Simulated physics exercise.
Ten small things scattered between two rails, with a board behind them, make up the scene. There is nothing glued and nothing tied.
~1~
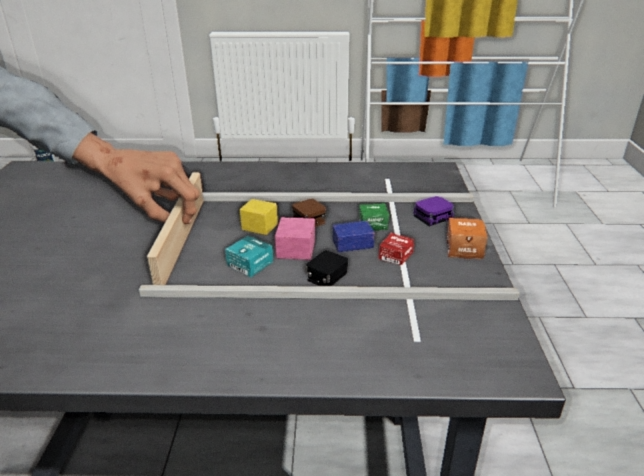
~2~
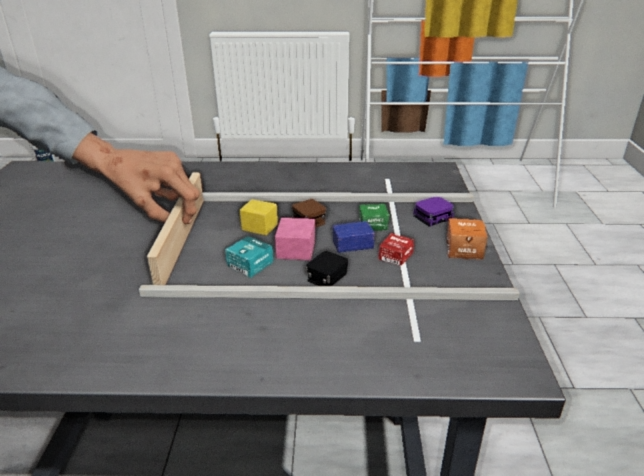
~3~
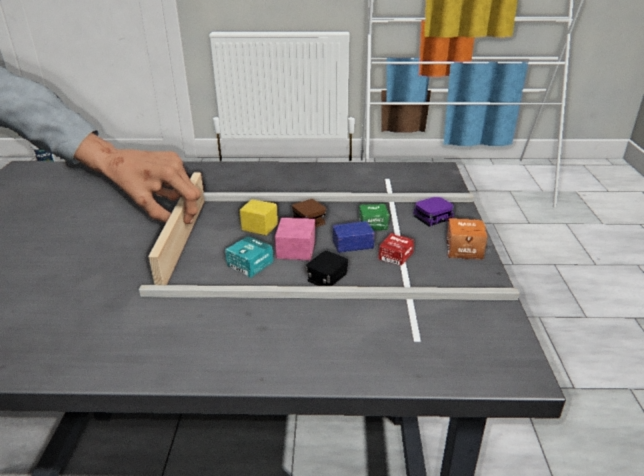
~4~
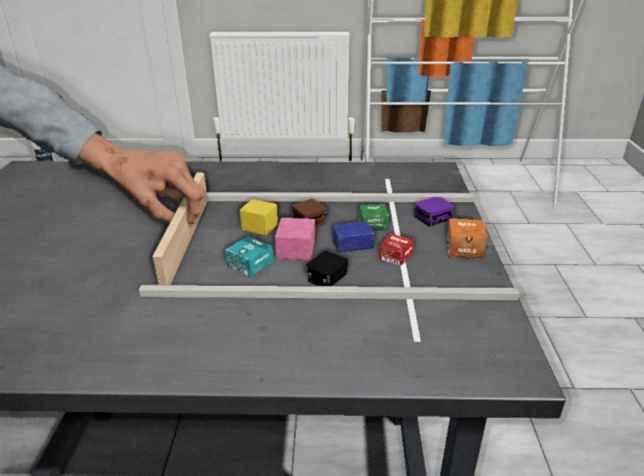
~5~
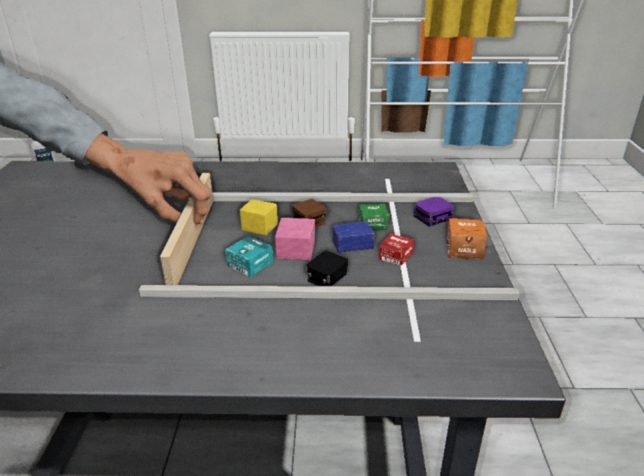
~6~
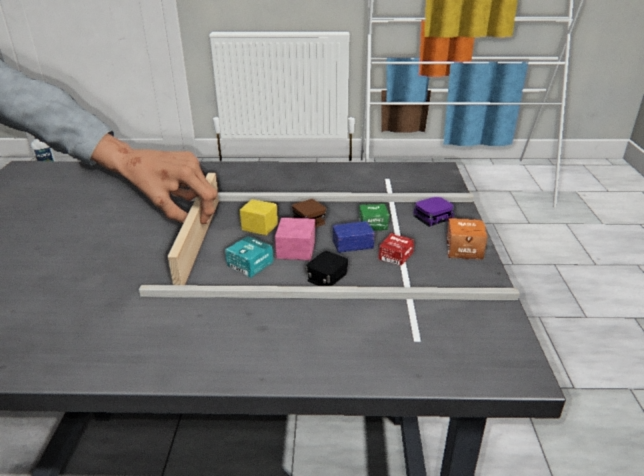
To begin with, a hand holds a wooden board upright at the left end of two pale rails on a dark table, with ten small colourful boxes scattered between them and a white line crossing toward the right. The hand then slides the board slightly right, nearer the boxes, which stay still.
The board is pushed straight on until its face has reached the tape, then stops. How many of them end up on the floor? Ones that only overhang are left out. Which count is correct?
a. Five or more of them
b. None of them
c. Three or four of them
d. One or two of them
None of them.
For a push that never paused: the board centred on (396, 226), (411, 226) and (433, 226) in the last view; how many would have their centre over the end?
Place by place: 0, 1 and 3.
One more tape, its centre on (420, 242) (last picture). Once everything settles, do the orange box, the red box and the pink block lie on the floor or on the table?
The orange box? It does not stay. The red box? It is safe. The pink block? It is safe.
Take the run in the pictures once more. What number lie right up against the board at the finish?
In total, 3.
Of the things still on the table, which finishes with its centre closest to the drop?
Orange box.
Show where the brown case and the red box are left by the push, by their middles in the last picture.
In the last view, the middles sit near (436, 216) and near (456, 254).
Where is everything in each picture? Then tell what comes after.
The first frame shows orange box (466, 238); purple case (434, 211); red box (396, 249); board (179, 225); tape (399, 242).
The second frame shows purple case (434, 211); black case (327, 271).
The third frame shows red box (396, 249); board (181, 225).
The fourth frame shows orange box (466, 239); pink block (296, 239).
The fifth frame shows purple case (434, 211); brown case (309, 215).
The sixth frame shows orange box (466, 239); purple case (434, 211); red box (396, 249); board (197, 225); tape (399, 242).
Early on, none off yet; orange box at rest near (466, 239); purple case at rest near (434, 211); red box at rest near (396, 249).
Finally, the number that fall off is zero.
